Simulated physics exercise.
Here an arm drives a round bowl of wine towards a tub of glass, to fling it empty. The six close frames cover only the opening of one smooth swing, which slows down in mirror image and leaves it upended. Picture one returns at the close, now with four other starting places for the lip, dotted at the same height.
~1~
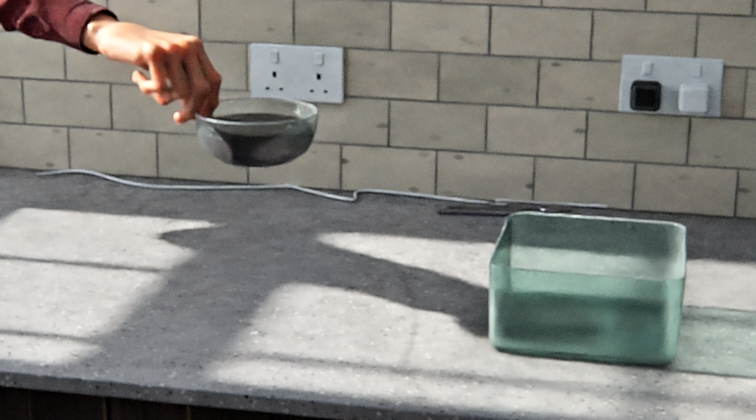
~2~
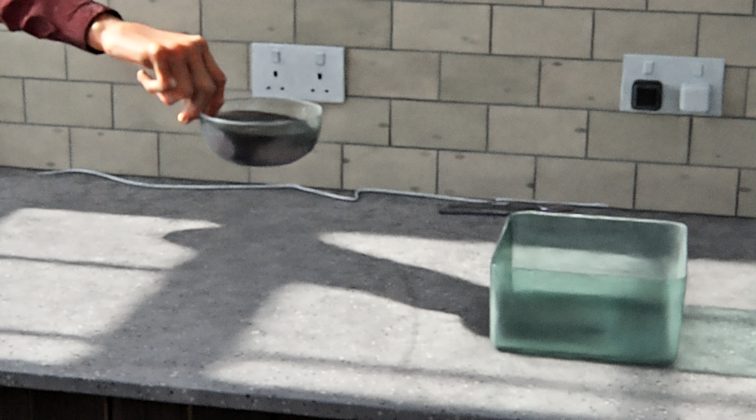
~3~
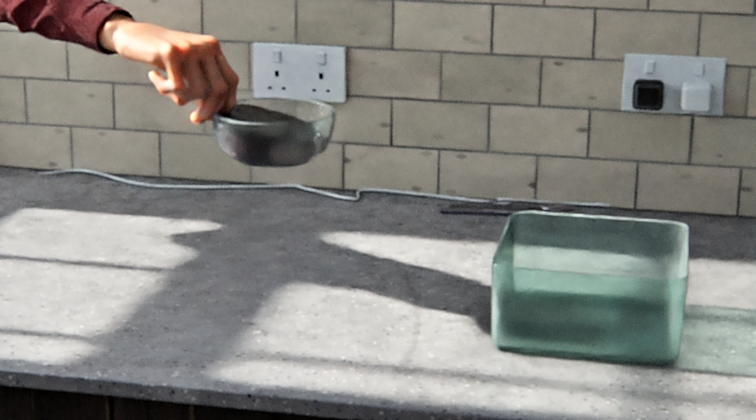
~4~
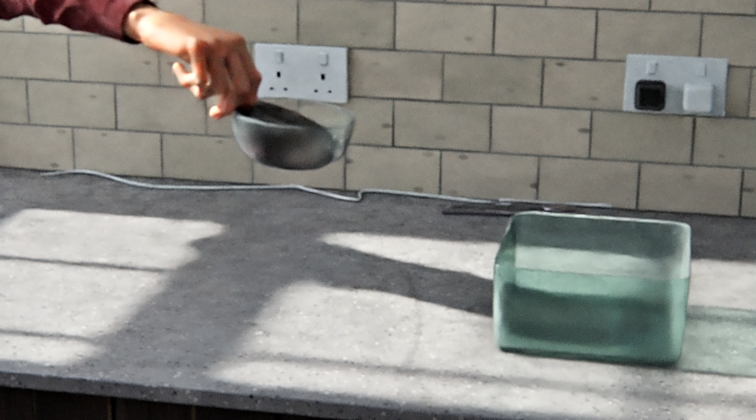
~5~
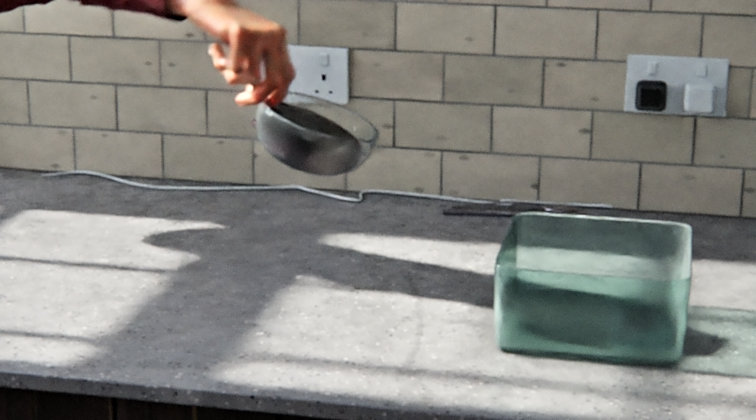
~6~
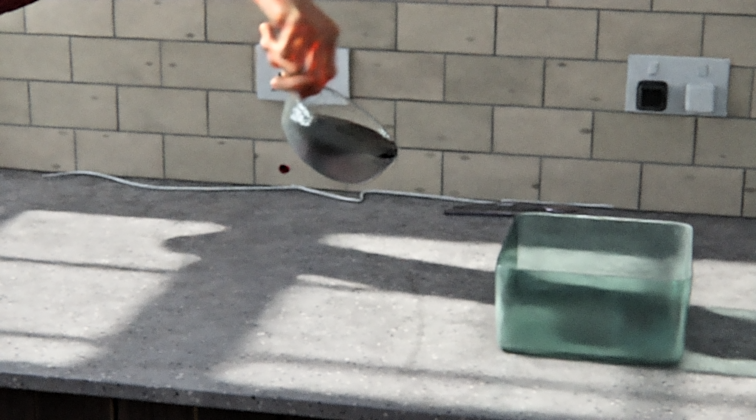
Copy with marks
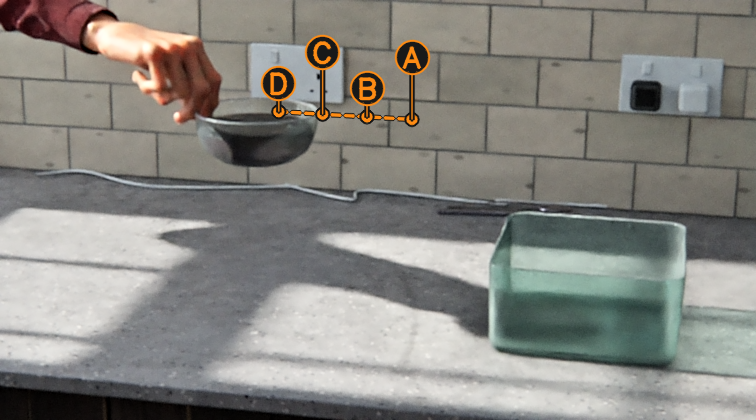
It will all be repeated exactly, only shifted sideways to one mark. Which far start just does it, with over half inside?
Go for B.
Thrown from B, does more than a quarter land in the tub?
Yes.
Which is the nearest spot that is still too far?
Here it is spot C.
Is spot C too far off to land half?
Yes.
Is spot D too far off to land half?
Yes, that goes wrong.
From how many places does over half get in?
Two of them.
In orange, A at (412, 119); B at (367, 116); C at (322, 114); D at (278, 111).
Choosing A, about 79 % lands in the tub, 9 % falls short and 12 % goes beside or beyond.
Choosing B, about 66 % lands in the tub, 21 % falls short and 13 % goes beside or beyond.
Choosing C, about 22 % lands in the tub, 74 % falls short and 3 % goes beside or beyond.
Choosing D, about 0 % lands in the tub, 98 % falls short.
